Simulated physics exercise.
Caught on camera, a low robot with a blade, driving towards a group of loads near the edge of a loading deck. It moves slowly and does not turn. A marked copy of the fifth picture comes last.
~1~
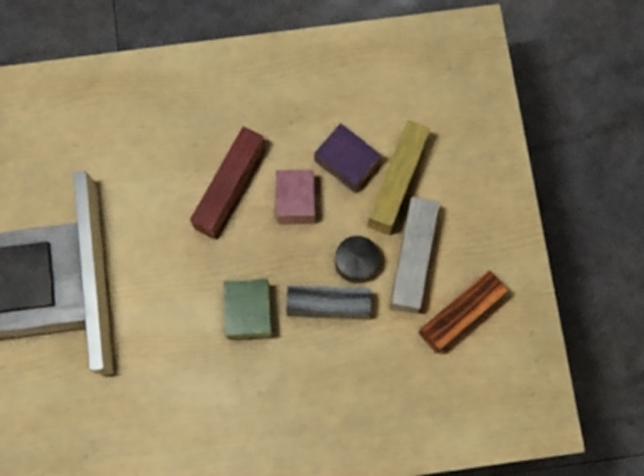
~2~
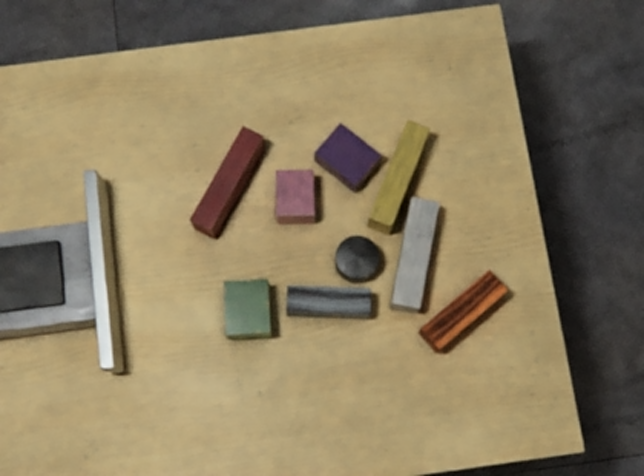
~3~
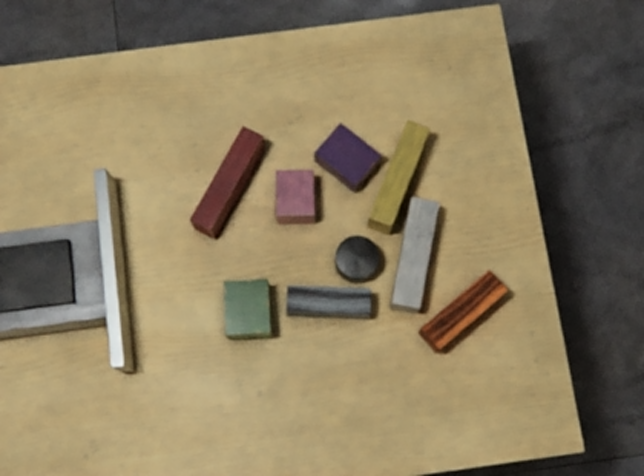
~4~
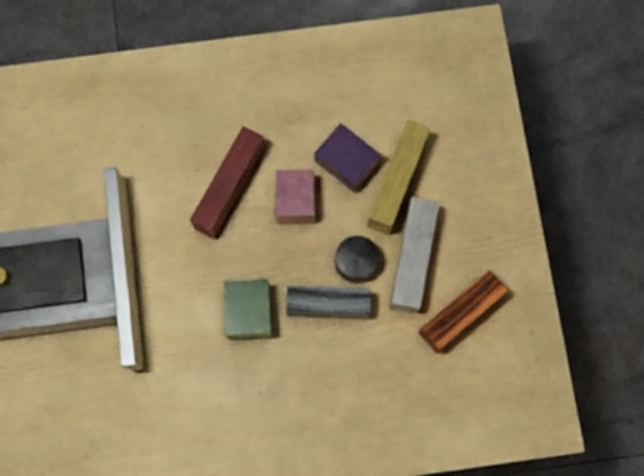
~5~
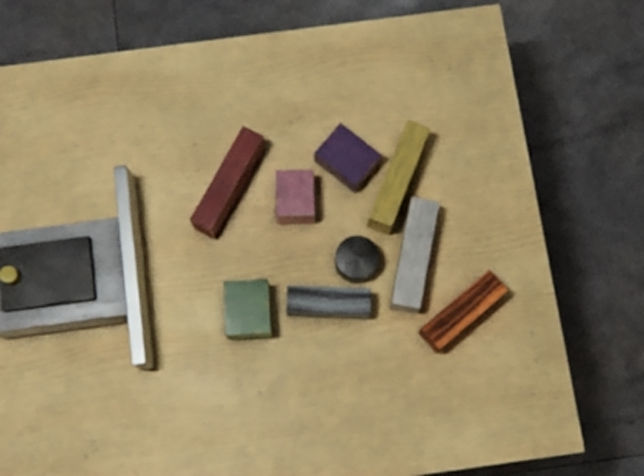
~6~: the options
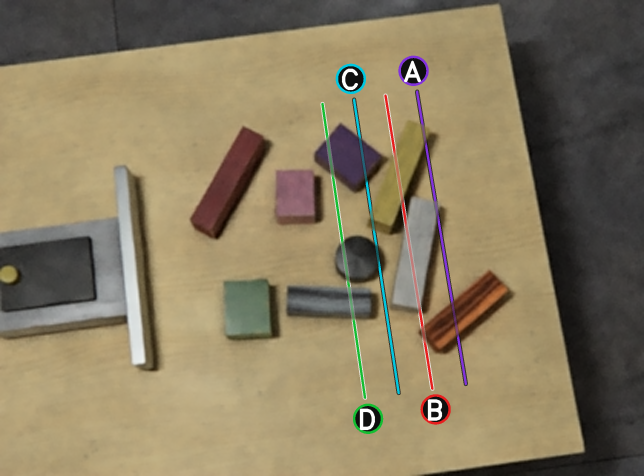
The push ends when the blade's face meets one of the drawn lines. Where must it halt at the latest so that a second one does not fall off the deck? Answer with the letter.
It should halt at A.
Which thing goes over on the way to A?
It is the white bar.
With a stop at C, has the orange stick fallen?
By then, no.
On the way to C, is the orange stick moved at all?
By then, yes.
On the marked copy, A at (441, 233); B at (408, 237); C at (376, 242); D at (343, 246).
Following A. Soon after the start, robot (168, 258); red bar (254, 174); grey stick (344, 299).
Later, robot (281, 243); white bar (486, 235); orange stick (473, 321).
In the end, robot (367, 231); white bar over the edge; yellow bar (515, 158); one fallen.
As for the rest, B is within the limit but short; C is within the limit but short; D is within the limit but short.
